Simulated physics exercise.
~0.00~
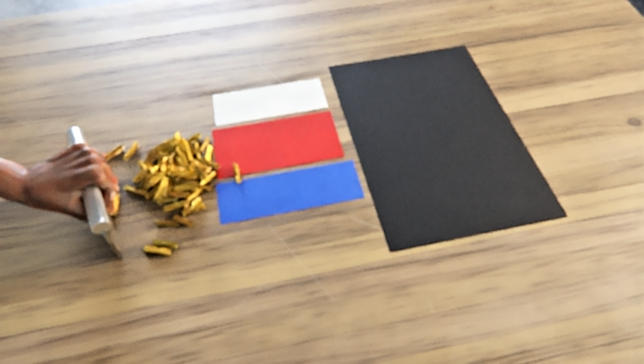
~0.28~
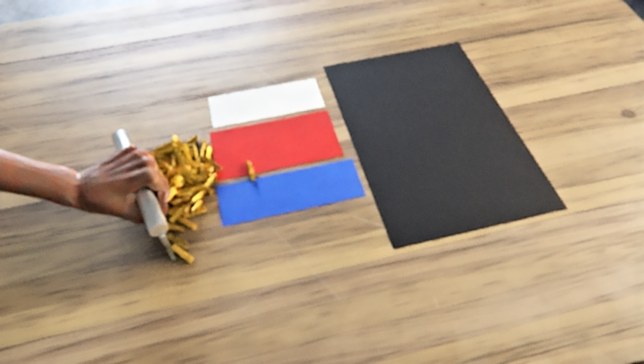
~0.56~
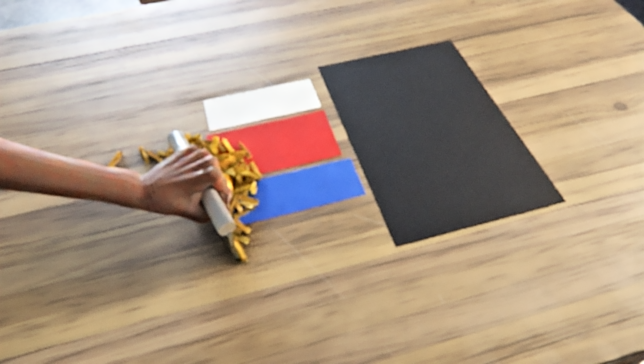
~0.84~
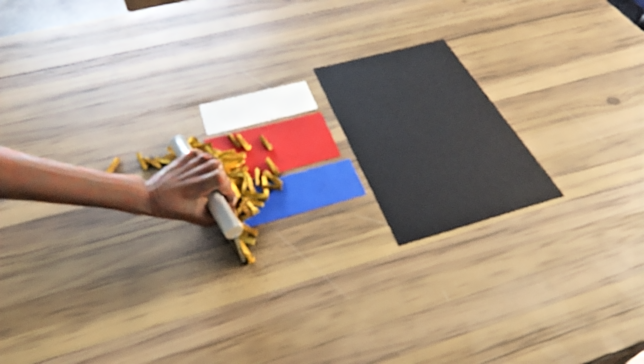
The clip shows a hand pushing a pile of dry pasta pieces rightward across a wooden table with a pale scraper, then stopping, with pieces spread over parts of the red and blue mats and the bare wood, while the white and black mats stay clear.
